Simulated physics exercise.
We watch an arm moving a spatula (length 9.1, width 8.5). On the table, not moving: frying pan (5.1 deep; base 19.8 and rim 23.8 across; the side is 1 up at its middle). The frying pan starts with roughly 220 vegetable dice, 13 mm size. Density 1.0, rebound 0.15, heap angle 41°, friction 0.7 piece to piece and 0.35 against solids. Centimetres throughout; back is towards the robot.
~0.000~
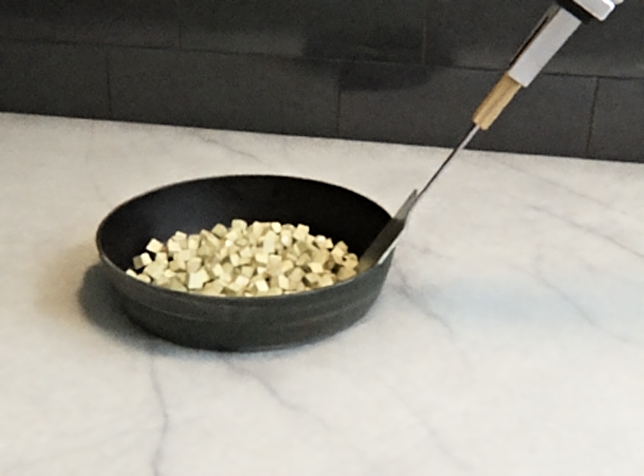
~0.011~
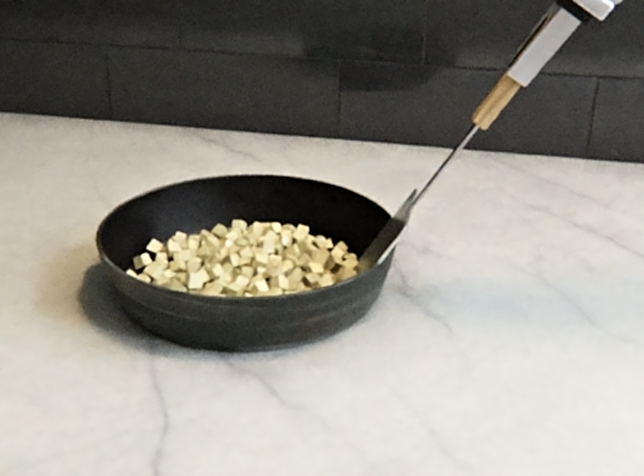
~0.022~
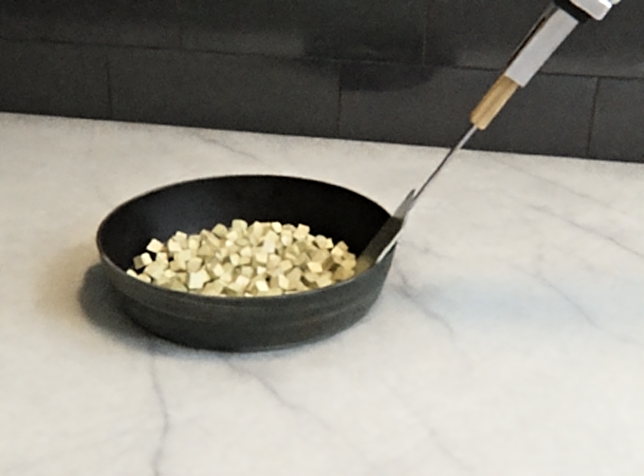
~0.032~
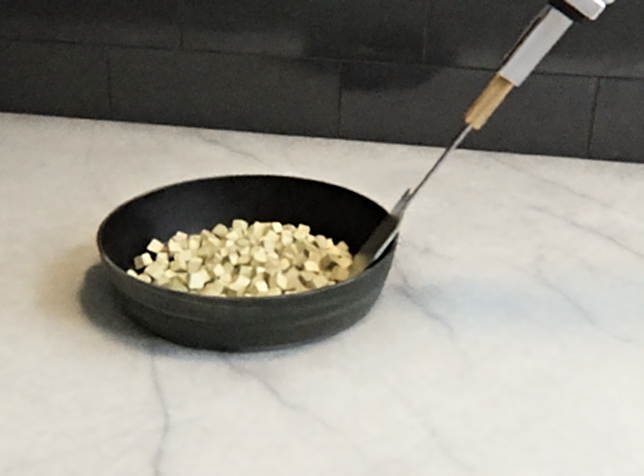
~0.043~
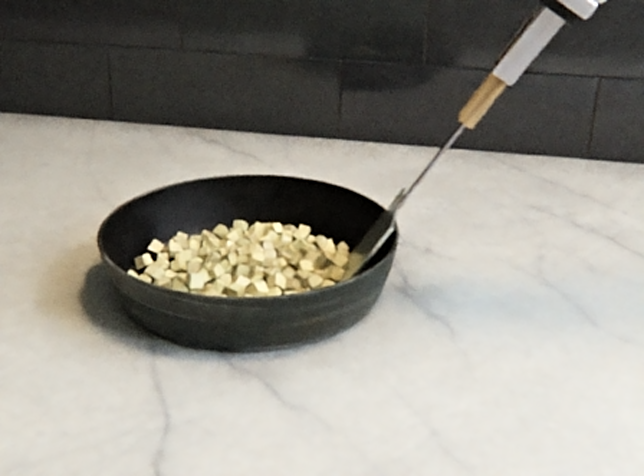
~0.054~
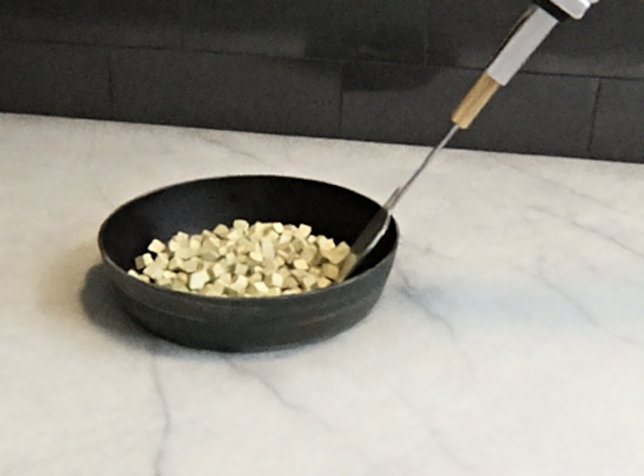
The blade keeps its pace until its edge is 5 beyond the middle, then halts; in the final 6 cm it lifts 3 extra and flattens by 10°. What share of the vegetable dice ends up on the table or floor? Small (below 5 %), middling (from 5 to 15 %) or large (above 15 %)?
On the table or floor the share is small, below 5 %.
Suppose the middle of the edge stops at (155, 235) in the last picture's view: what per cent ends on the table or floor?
Some 0 per cent.
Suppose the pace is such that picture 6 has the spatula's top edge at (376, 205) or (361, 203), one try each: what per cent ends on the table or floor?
About 0 and 10 per cent.
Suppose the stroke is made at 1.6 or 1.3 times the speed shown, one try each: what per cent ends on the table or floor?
Some 0 and 0 per cent.
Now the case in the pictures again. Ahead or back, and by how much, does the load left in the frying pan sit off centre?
About 4.5 cm ahead.
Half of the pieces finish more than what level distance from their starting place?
Roughly 4 cm.
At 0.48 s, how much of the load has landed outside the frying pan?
Some 0 per cent.
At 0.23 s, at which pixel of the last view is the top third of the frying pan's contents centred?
Near (211, 248).
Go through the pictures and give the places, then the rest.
The spatula top edge at (412, 208), sloping 58°; upper third of the load around (259, 264), from x 130 to 350, top at y 225; 220 in the frying pan, in the first frame.
The spatula top edge at (411, 208), sloping 58°; upper third of the load around (260, 264), from x 130 to 350, top at y 225, in the second frame.
The spatula top edge at (409, 208), sloping 58°; upper third of the load around (260, 264), from x 130 to 350, top at y 225, in the third frame.
The spatula top edge at (405, 207), sloping 58°; upper third of the load around (259, 263), from x 130 to 345, top at y 225, in the fourth frame.
The spatula top edge at (399, 207), sloping 58°; upper third of the load around (258, 264), from x 130 to 340, top at y 225, in the fifth frame.
The spatula top edge at (393, 206), sloping 58°; upper third of the load around (258, 264), from x 130 to 340, top at y 225; 220 in the frying pan, in the sixth frame.
After 0.14 s, sloping 58°, highest piece 4 above the table; 220 in the frying pan.
After 0.23 s, sloping 53°, highest piece 6 above the table; 220 in the frying pan.
After 0.48 s, sloping 48°, highest piece 5 above the table; 220 in the frying pan.
After 1.53 s, sloping 48°, highest piece 5 above the table; 220 in the frying pan.
In the end, 220 in the frying pan. That is 0 % on the table or floor.
